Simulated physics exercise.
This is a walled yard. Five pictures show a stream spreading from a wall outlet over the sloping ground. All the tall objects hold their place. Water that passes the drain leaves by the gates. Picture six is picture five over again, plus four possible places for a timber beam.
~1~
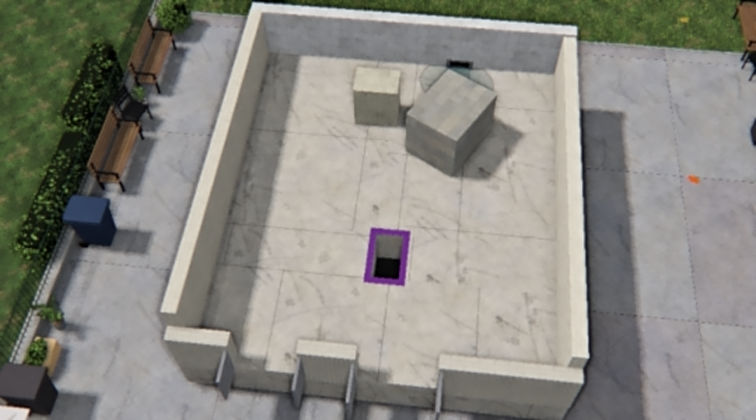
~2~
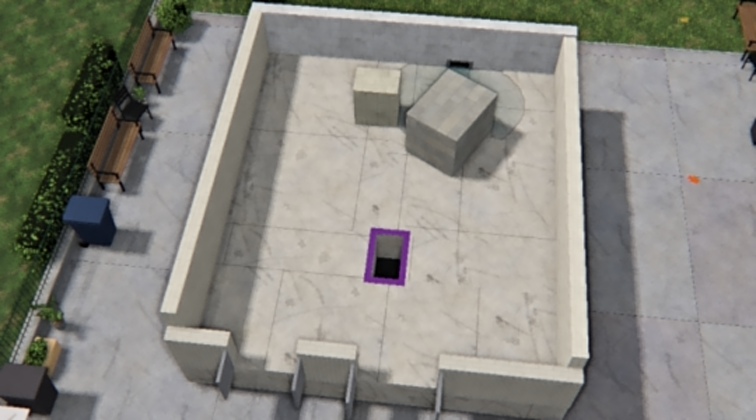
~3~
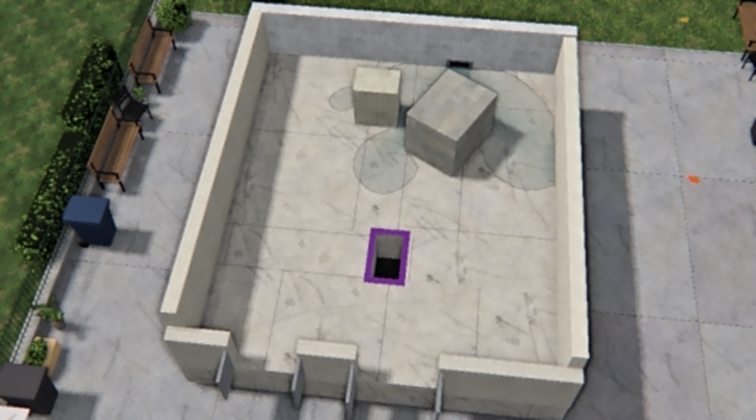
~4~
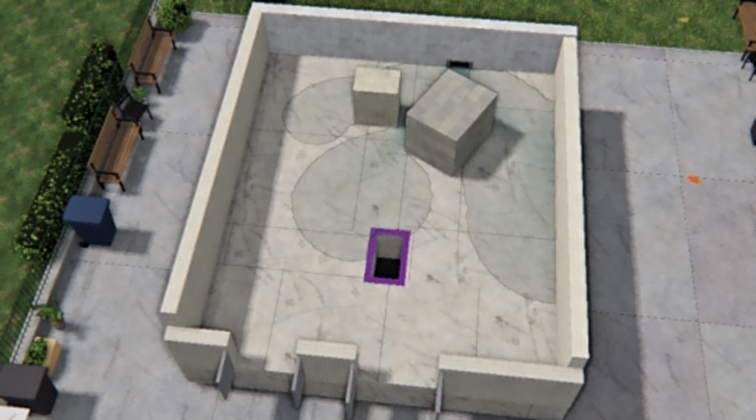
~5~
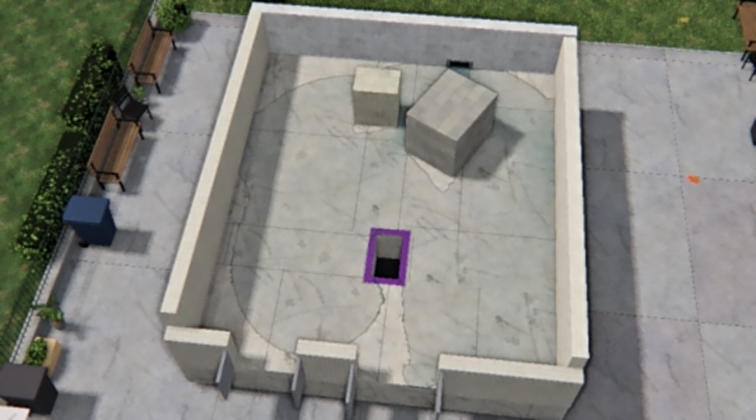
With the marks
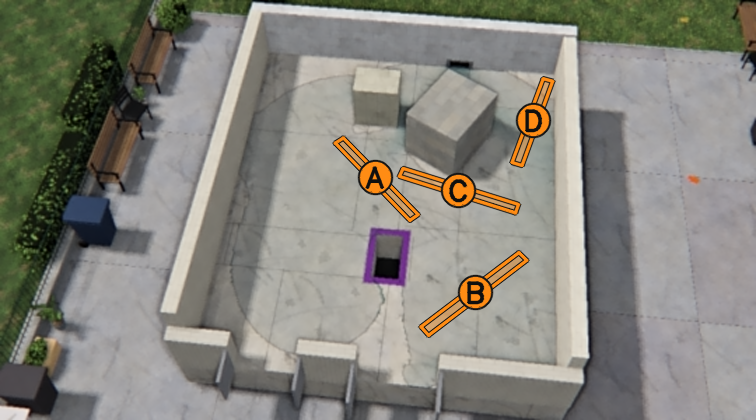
Water spreading across the pale floor of a walled yard, passing two blocks and reaching a purple-edged pit near the middle.
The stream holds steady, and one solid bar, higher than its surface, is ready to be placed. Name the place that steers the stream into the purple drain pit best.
I would pick position D.
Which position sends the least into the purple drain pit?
It is A.
On the marked copy, A from (339, 140) to (414, 217); B from (424, 331) to (522, 256); C from (401, 172) to (517, 208); D from (517, 163) to (547, 79).
With A, about 2 % of the stream goes into the purple drain pit, about 98 % out by the gates.
With B, about 11 % of the stream goes into the purple drain pit, about 89 % out by the gates.
With C, about 8 % of the stream goes into the purple drain pit, about 92 % out by the gates.
With D, about 17 % of the stream goes into the purple drain pit, about 82 % out by the gates.
